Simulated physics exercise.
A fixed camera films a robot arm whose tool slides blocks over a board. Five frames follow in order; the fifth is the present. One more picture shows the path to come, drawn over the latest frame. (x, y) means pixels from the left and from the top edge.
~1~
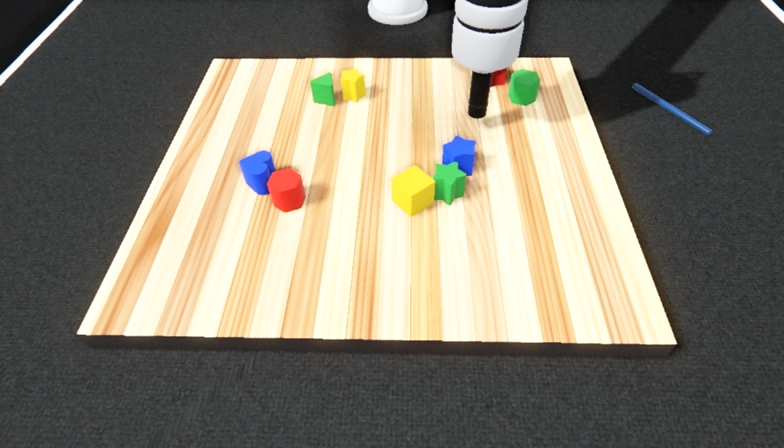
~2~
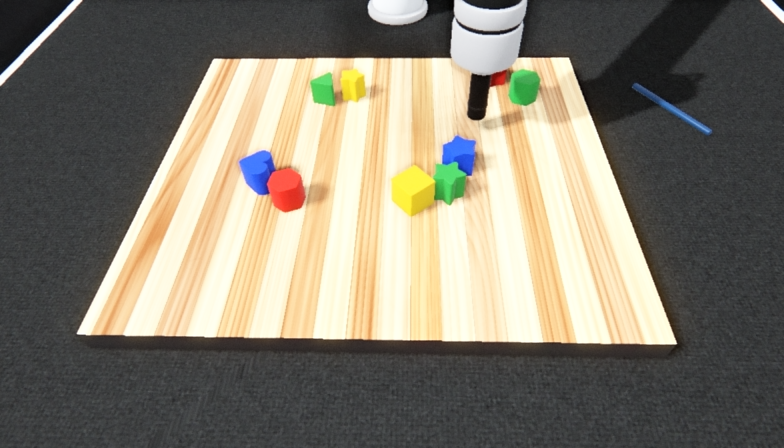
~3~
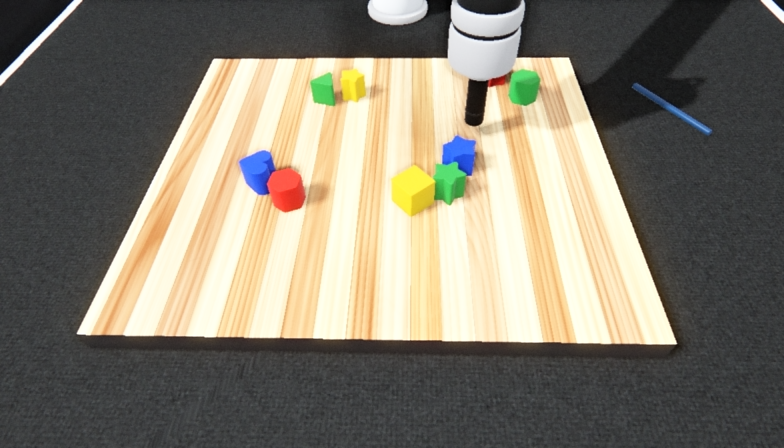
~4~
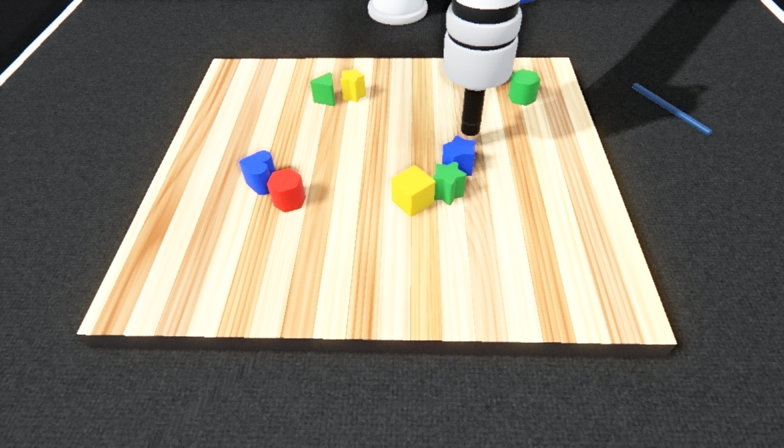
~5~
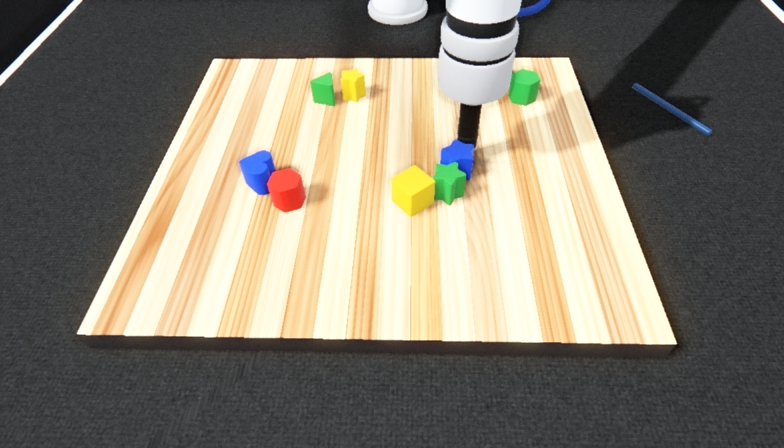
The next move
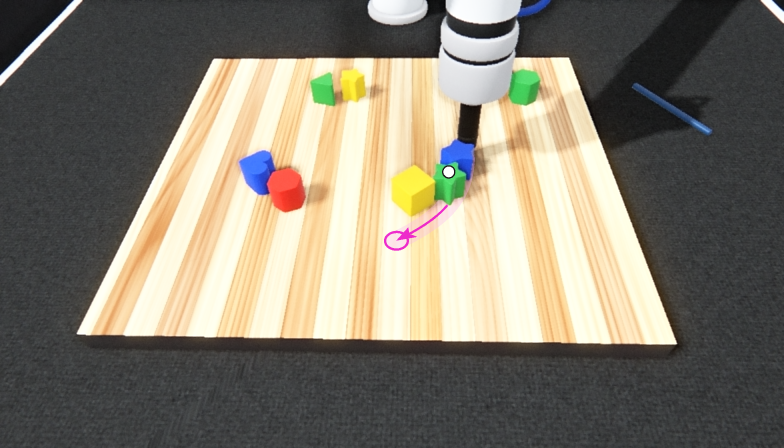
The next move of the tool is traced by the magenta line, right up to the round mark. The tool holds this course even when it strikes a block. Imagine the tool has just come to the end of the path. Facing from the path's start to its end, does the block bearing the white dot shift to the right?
Answer: No.
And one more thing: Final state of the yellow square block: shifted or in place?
From what I can tell, it won't keep its place.
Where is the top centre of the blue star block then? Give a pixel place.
So, by the moment the path ends, you'll find the top centre of the blue star block at (394, 240).
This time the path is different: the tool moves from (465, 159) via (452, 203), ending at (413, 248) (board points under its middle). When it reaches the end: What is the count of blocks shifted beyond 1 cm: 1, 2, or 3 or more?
Going by the path, three or more of them shift by more than about 1 cm.
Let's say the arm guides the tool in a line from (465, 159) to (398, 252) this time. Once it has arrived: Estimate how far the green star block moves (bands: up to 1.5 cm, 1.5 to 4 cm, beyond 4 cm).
The answer here is over 4 cm.
The line goes from (465, 159) through (458, 188) and (435, 217) to (396, 241); the dot is on the green star block.
The first path, step by step. One third of the way, tool at (459, 175); yellow square block at (408, 185), turned 40° clockwise; green star block at (439, 200); blue star block at (447, 180).
Two thirds of the way, tool at (436, 205); yellow square block at (401, 188), turned 65° clockwise; green star block at (418, 235); blue star block at (423, 212).
At the end, tool at (396, 228); yellow square block at (400, 188), turned 70° clockwise; green star block at (404, 265), turned 25° anticlockwise; blue star block at (394, 240), turned 25° anticlockwise.
